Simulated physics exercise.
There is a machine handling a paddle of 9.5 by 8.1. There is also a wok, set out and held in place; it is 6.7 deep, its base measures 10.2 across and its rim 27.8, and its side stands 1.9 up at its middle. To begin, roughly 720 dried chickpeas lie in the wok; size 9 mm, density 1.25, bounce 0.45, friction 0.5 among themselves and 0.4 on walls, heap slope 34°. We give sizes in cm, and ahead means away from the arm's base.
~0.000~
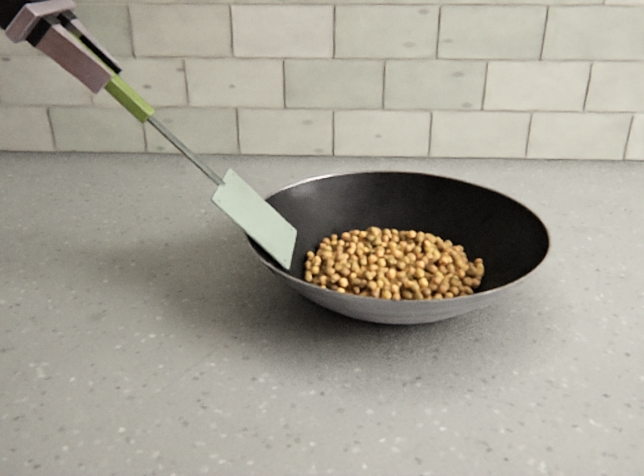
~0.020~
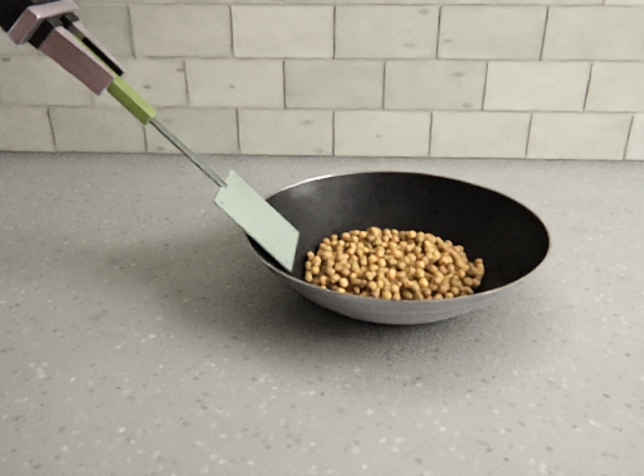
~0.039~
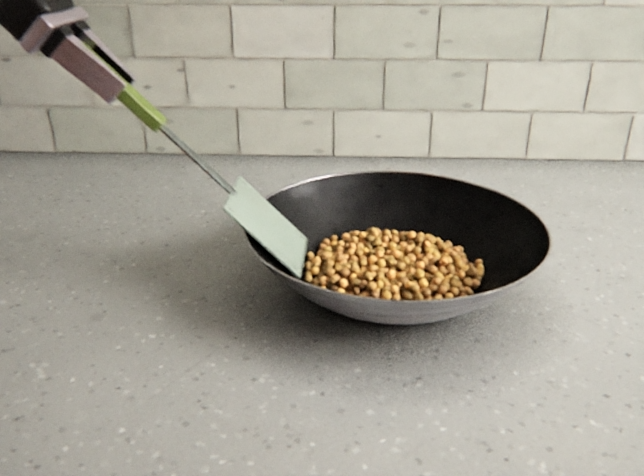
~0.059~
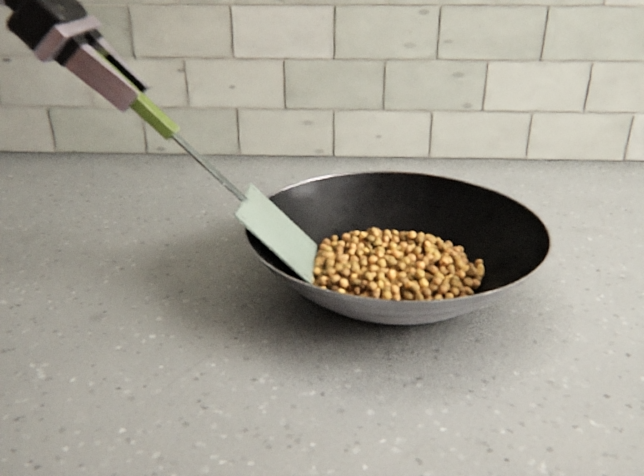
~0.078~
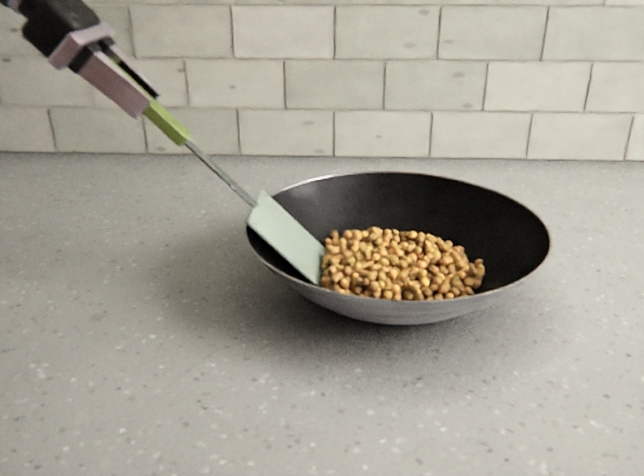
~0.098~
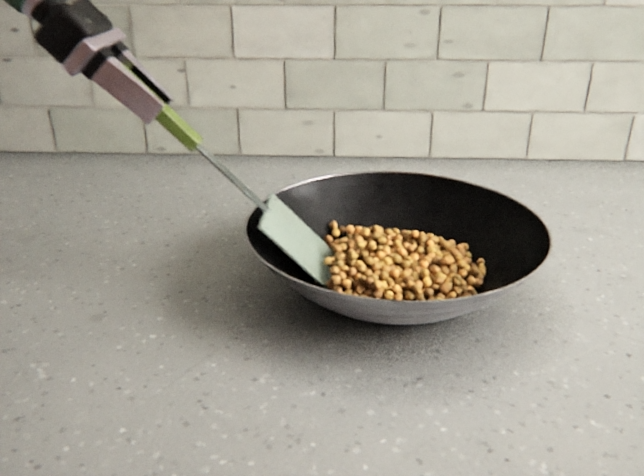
Pale green paddle on a robotic arm sliding down inside a black wok, pressing rightward into a heap of dried chickpeas.
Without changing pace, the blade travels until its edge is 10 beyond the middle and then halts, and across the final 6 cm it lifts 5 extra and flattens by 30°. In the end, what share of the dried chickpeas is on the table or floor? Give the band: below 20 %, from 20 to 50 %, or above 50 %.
Band: Below 20 %.
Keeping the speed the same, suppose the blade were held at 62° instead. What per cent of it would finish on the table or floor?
Somewhere around 15 per cent would end on the table or floor.
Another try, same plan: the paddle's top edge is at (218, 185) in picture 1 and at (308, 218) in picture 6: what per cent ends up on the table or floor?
30 per cent.
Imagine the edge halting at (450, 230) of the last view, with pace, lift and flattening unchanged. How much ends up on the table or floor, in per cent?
0 %.
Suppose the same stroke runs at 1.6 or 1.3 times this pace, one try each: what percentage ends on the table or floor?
About 25 and 20 per cent.
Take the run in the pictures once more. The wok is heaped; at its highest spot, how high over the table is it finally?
Some 5.5 cm above the table.
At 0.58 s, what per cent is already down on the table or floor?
I'd say close to 5 in a hundred.
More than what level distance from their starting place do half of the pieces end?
I'd put it at close to 4 centimetres.
After 0.21 s, sloping 46°, highest piece 5 above the table; 720 in the wok.
After 0.32 s, sloping 36°, highest piece 7 above the table; 720 in the wok.
After 0.58 s, sloping 16°, highest piece 10 above the table; 636 in the wok, 30 on the table or floor, 54 on the blade or in flight.
After 1.63 s, sloping 16°, highest piece 6 above the table; 636 in the wok, 84 on the table or floor.
At rest, 636 in the wok, 84 on the table or floor. That is 12 % on the table or floor.
